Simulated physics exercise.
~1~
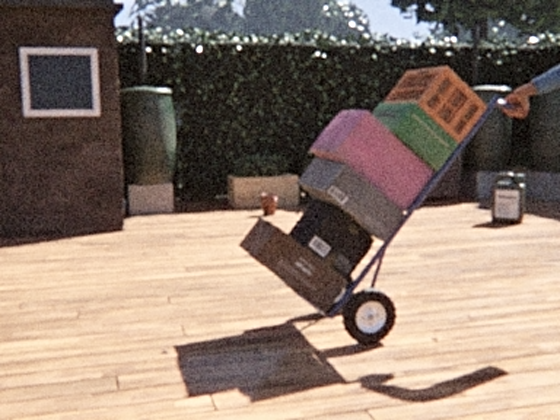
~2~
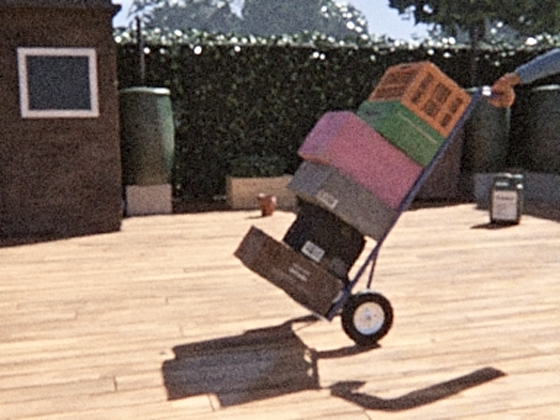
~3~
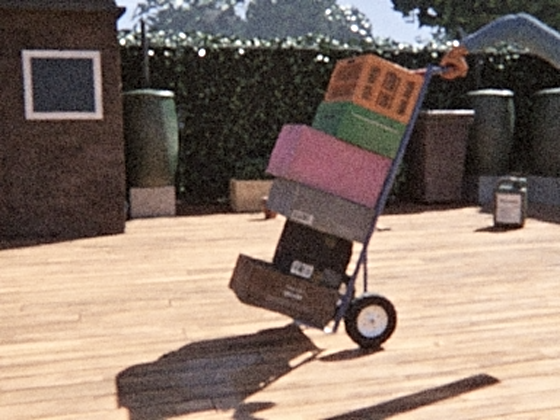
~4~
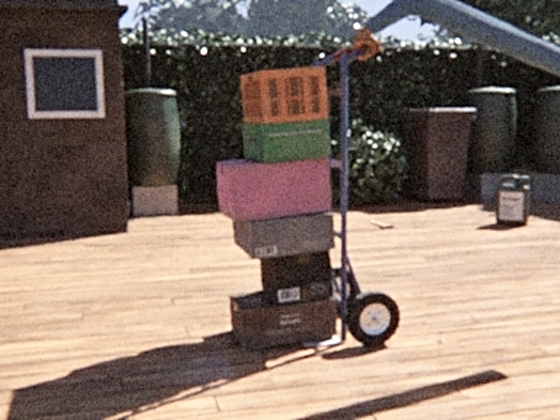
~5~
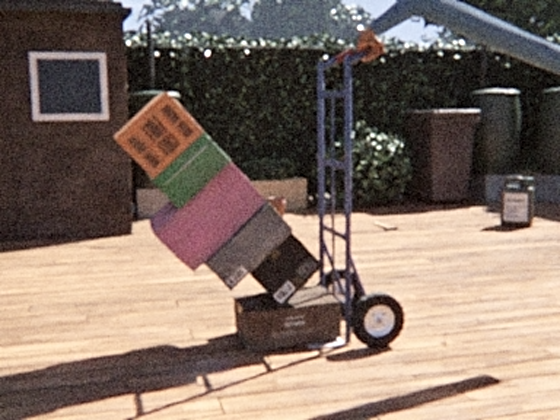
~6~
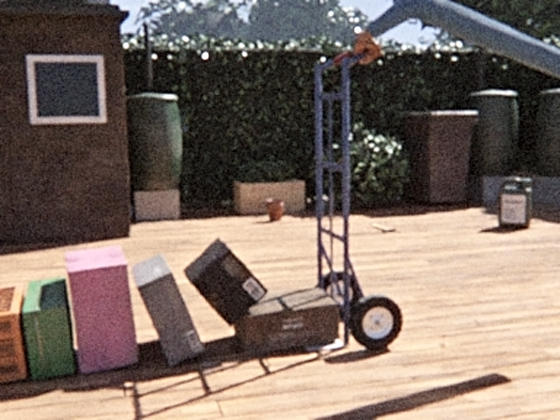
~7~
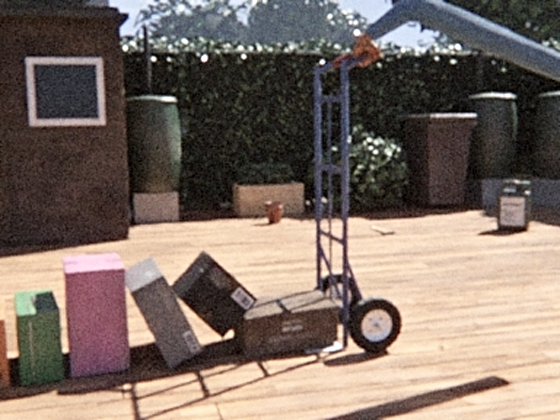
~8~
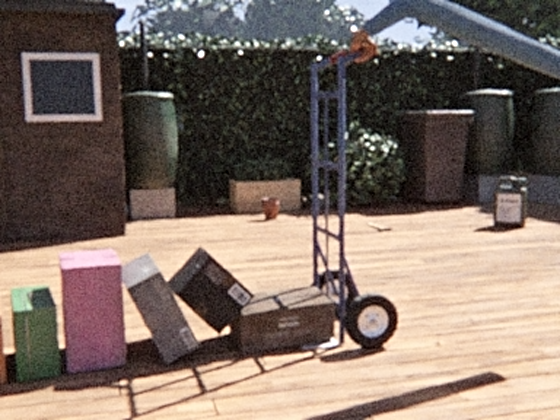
Hand tilting a loaded hand truck upright on decking, stacked boxes toppling left into a row, the brown one staying put.
